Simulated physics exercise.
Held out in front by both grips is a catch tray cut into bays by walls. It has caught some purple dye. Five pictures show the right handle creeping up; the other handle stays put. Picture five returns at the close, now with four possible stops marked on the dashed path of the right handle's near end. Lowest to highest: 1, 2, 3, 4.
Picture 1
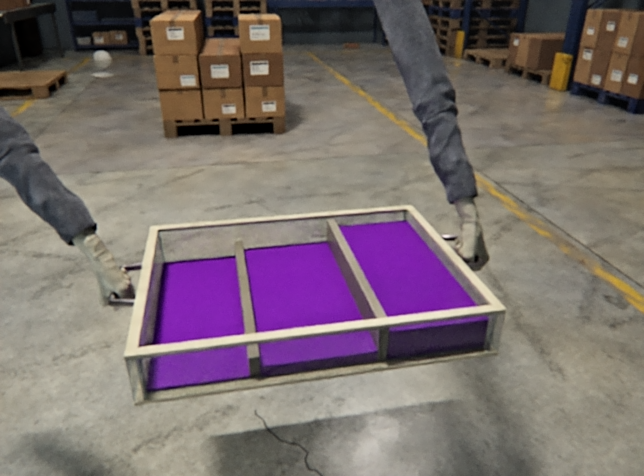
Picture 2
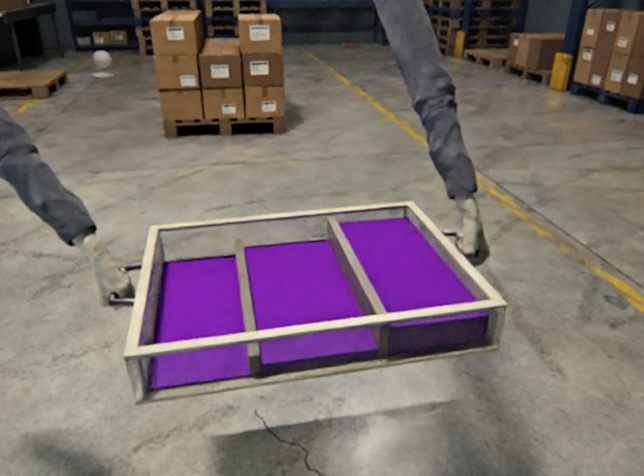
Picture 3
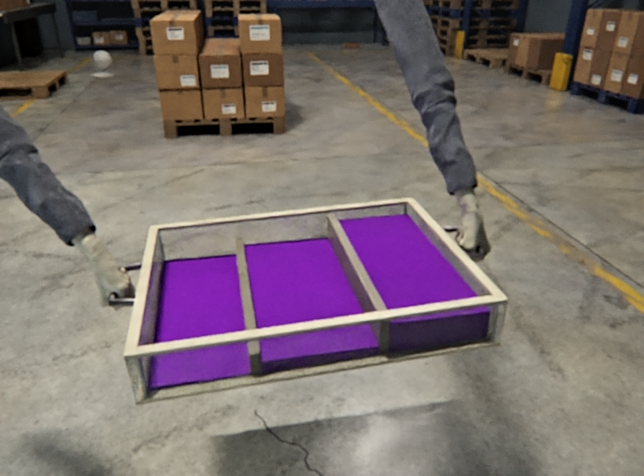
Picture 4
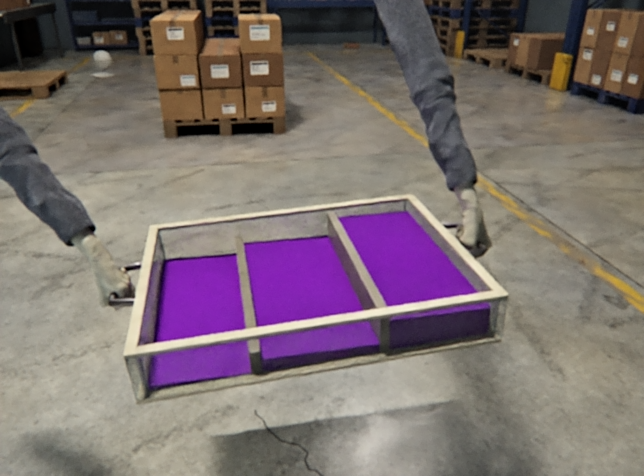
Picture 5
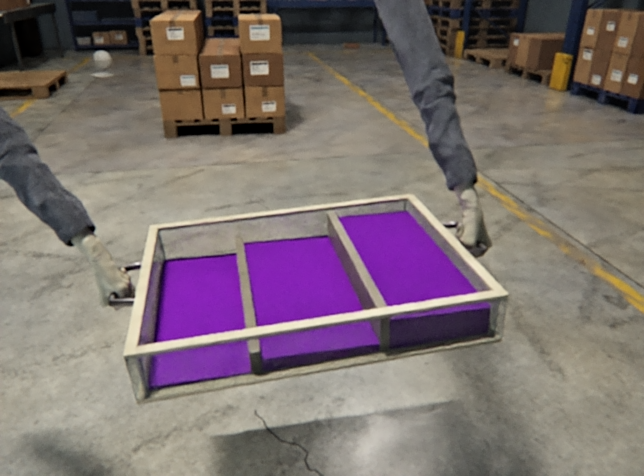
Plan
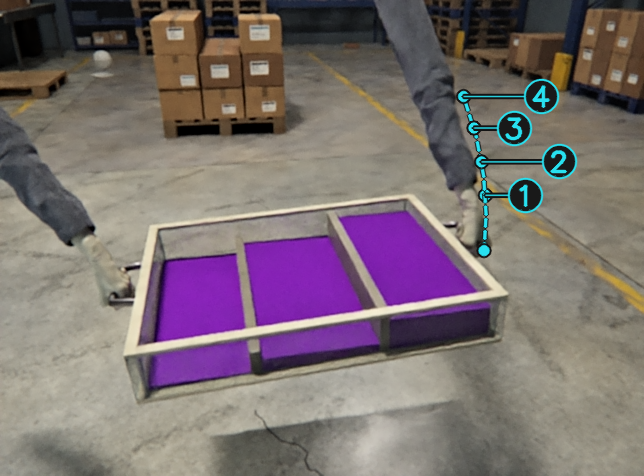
A shallow, clear-sided tray with a pale frame and three bays of purple dye rises slightly at its right end, held by two gloved hands in grey sleeves above a cracked concrete warehouse floor, seen from above. Stacked brown boxes, pallets and a yellow floor line lie behind. The right hand lifts its handle a little, then pauses, while the left hand and the camera stay still.
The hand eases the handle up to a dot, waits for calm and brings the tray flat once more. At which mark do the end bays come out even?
I would pick mark 3.
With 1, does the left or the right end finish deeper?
The right end bay.
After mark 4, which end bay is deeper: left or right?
The left end bay.
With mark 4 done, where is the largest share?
The left bay.
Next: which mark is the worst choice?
Here it is mark 1.
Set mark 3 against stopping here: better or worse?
Mark 3 is better.
On the marked copy, 1 at (485, 195); 2 at (481, 161); 3 at (474, 128); 4 at (463, 96).
Choosing 1, the right end bay stands much deeper than the other; nothing spills.
Choosing 2, the right end bay stands much deeper than the other; nothing spills.
Choosing 3, the two end bays stand about equally deep; nothing spills.
Choosing 4, the left end bay stands much deeper than the other; about 6 % goes over the rim.
